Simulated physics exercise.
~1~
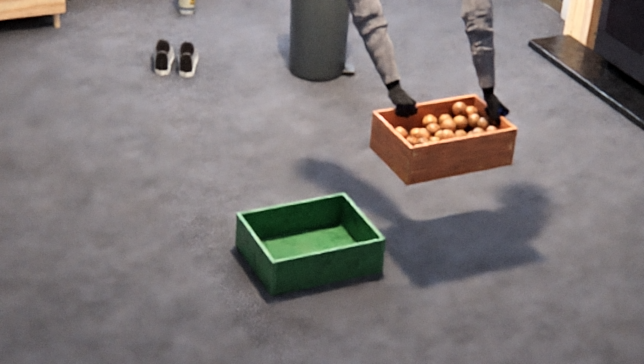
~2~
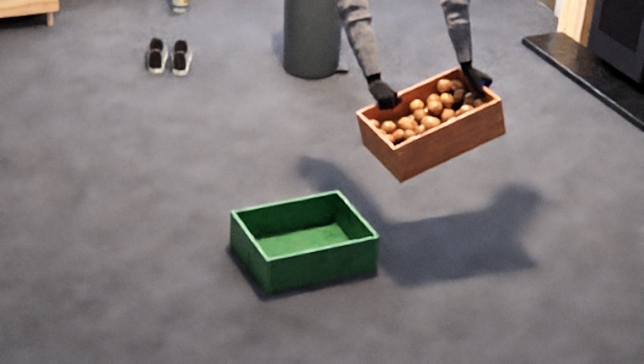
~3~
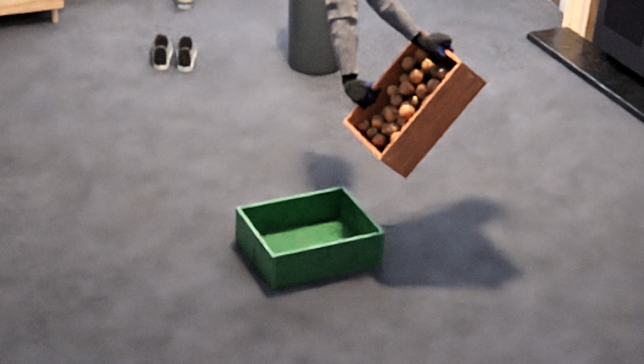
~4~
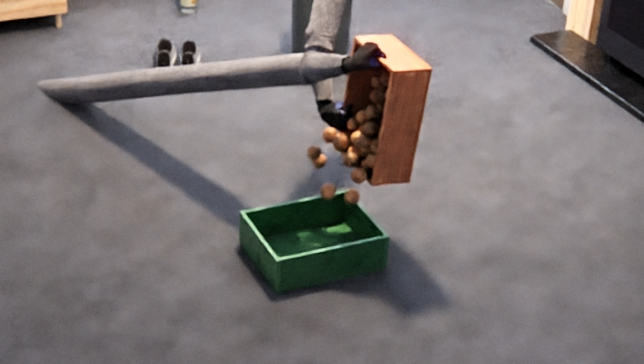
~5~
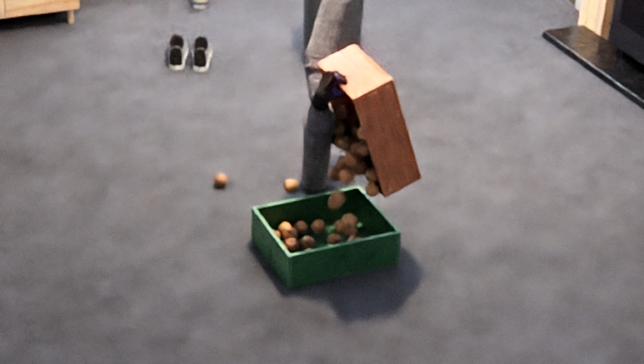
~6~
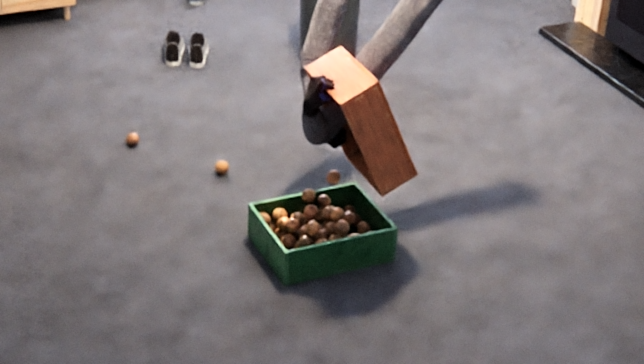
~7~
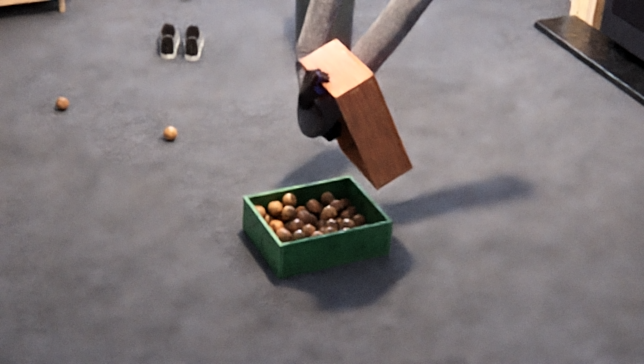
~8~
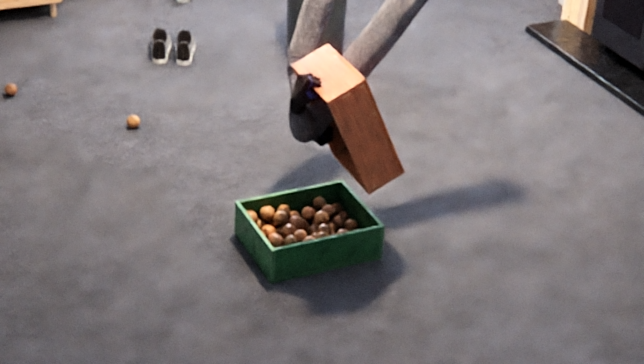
The clip opens with two gloved hands holding an orange crate of small round brown onions above and to the right of an empty green tub on a grey floor. The hands tip the crate steadily toward the left as they bring it closer to the tub. Once it stands nearly on end, the onions begin spilling over its edge and dropping into the tub. The crate turns further, and the rest pour out in a rush while two stray onions roll away to the left. Finally, the crate is held still, tipped past upright, above a well-filled tub, with the two strays still on the floor.
